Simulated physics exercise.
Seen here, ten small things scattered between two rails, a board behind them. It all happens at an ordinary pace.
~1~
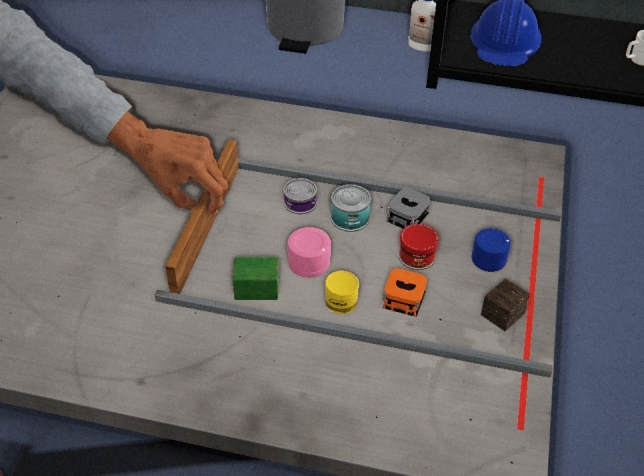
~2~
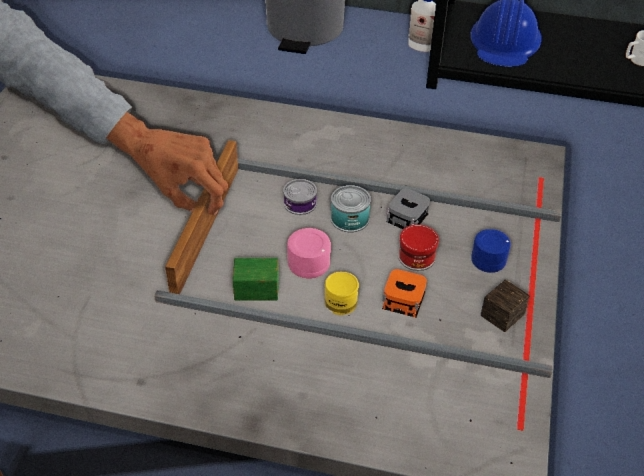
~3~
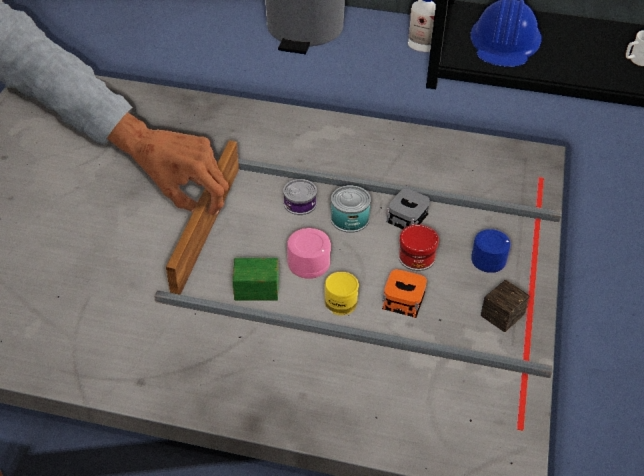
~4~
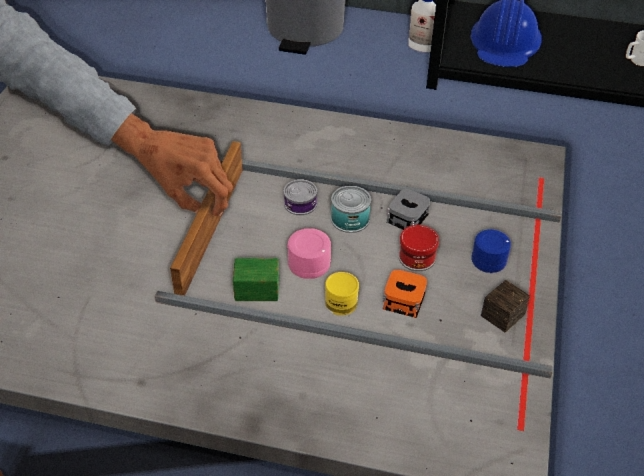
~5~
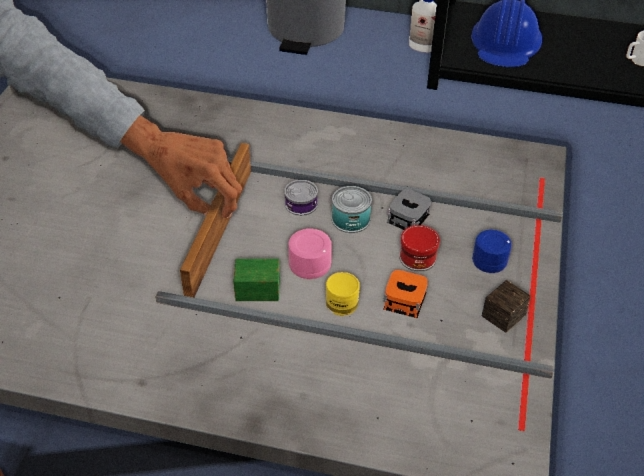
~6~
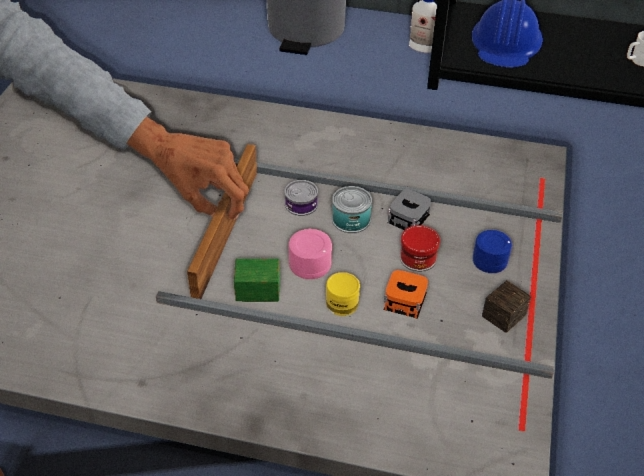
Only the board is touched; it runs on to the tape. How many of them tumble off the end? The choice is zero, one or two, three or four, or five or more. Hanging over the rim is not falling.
The number that fall off is five or more.
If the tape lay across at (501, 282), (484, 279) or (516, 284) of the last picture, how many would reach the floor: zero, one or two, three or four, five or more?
Taking them in turn, one or two; one or two; five or more.
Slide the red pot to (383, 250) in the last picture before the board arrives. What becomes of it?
From there it does not fall.
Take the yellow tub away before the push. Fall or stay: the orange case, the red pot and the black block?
The orange case goes over, the red pot is kept, the black block goes over.
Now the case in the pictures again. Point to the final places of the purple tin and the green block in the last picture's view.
First (556, 229), then (554, 339).
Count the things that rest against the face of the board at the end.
4 of them.
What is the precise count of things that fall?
Fallen: 6.
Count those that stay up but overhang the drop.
That would be 4.
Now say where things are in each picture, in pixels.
In the first frame, black block (505, 305); blue lid (491, 250); red pot (418, 247); board (205, 213); tape (532, 286).
In the second frame, blue lid (491, 251); purple tin (300, 197).
In the third frame, red pot (418, 248); board (206, 214).
In the fourth frame, black block (505, 306); orange case (405, 294).
In the fifth frame, blue lid (492, 251); turquoise pot (351, 210).
In the sixth frame, black block (506, 306); blue lid (492, 252); red pot (419, 248); board (225, 218); tape (534, 287).
Early on, none off yet; black block at rest near (506, 306); blue lid at rest near (492, 252); red pot at rest near (419, 248).
A while later, none off yet; black block at rest near (506, 306); blue lid at rest near (492, 252); red pot travelled about its own width near (452, 259).
Further along, none off yet; black block leaning well over near (578, 336); blue lid travelled well along near (549, 252); red pot travelled well along near (529, 272).
Finally, the number that fall off is five or more; lost, yellow tub, grey case, orange case, red pot, blue lid and black block.
